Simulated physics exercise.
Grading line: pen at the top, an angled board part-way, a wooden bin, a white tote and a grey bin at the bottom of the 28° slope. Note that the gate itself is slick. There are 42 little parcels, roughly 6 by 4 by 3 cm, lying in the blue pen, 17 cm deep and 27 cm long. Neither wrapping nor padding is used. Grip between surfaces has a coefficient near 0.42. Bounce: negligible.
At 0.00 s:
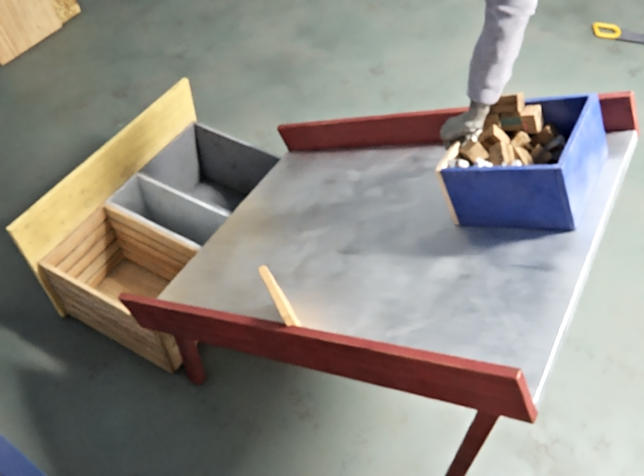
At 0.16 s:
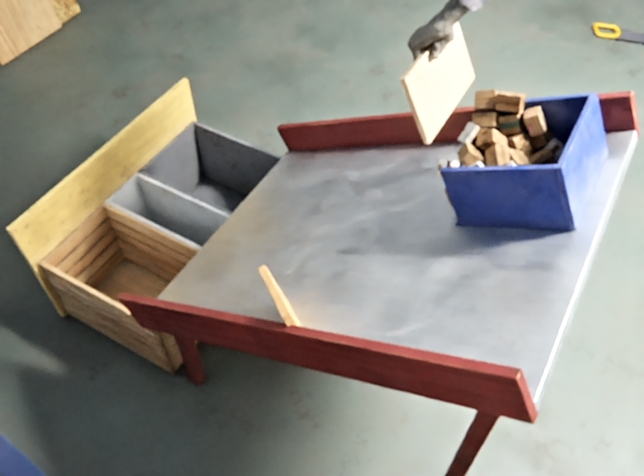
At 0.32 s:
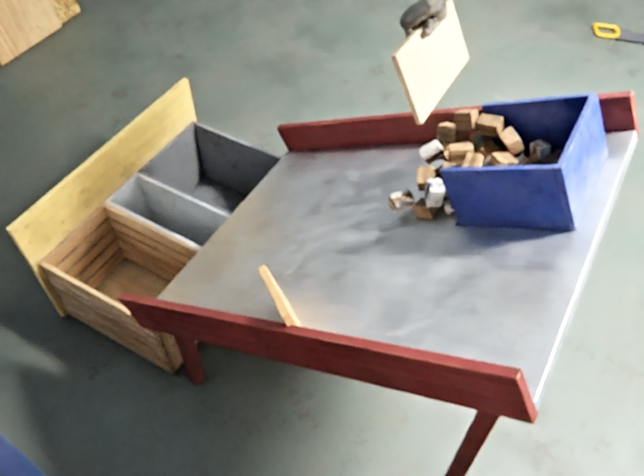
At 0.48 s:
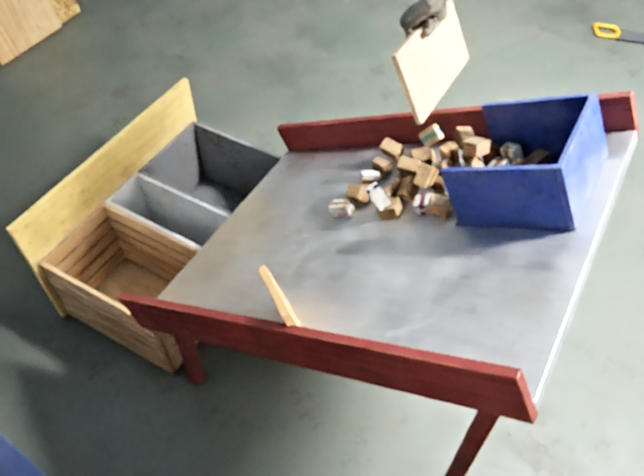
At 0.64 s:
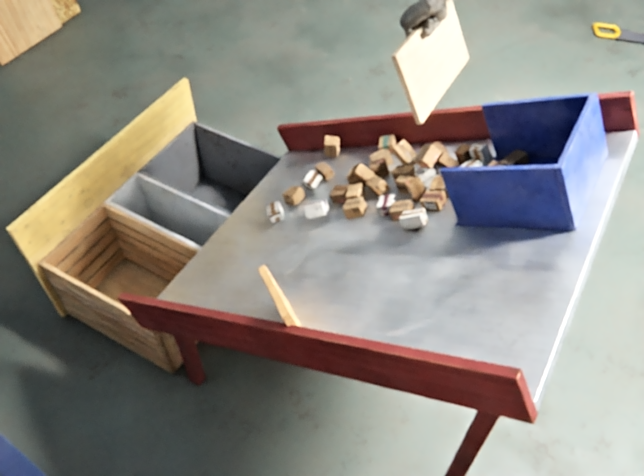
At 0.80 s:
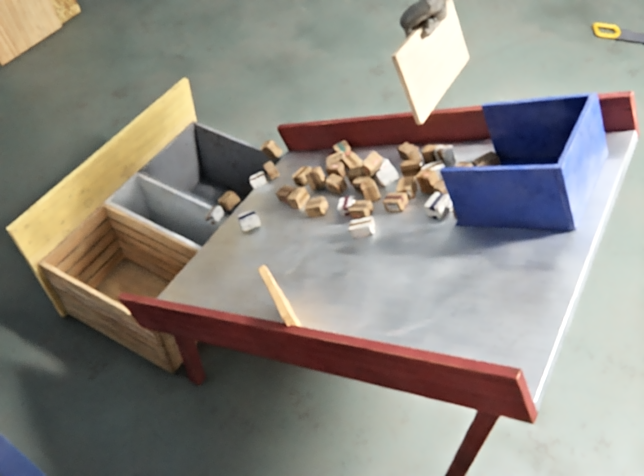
A gloved hand lifted a pale wooden board away from the blue pen, and the little blocks inside tumbled out and spread down the sloping grey table to the left, toward the bins.
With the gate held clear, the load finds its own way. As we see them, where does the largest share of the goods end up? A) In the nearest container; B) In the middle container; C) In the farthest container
Option C: In the farthest container.
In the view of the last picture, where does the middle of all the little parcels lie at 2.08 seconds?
(200, 211).
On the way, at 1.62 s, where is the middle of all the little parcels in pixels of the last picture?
Around (211, 214).
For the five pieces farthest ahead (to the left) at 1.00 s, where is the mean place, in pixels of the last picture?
Somewhere near pixel (201, 205) of the last view.
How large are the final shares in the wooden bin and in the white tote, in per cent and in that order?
Roughly 0 and 15 per cent.
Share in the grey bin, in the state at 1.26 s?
Close to 40 in a hundred.
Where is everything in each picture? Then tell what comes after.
In the first picture (places track the rim corner closest to us here), blue pen (556, 166); wooden bin (151, 324); all still inside.
The second picture shows blue pen (556, 166).
The third picture shows blue pen (556, 166); 17 out, the lowest parcel at (401, 201).
The fourth picture shows blue pen (556, 166); 25 out, the lowest parcel at (342, 208).
The fifth picture shows blue pen (556, 166); 33 out, the lowest parcel at (275, 212).
The sixth picture shows blue pen (556, 166); wooden bin (151, 324); 36 out, the lowest parcel at (214, 215).
After 1.00 s, 1 still in the blue pen, 2 in the white tote, 6 in the grey bin, 32 on the slope and 1 in the air.
After 1.26 s, 2 in the white tote, 16 in the grey bin, 20 on the slope and 4 in the air.
After 1.62 s, 5 in the white tote, 30 in the grey bin, 6 on the slope and 1 in the air.
Final count (at 2.08 s), 6 in the white tote and 36 in the grey bin.
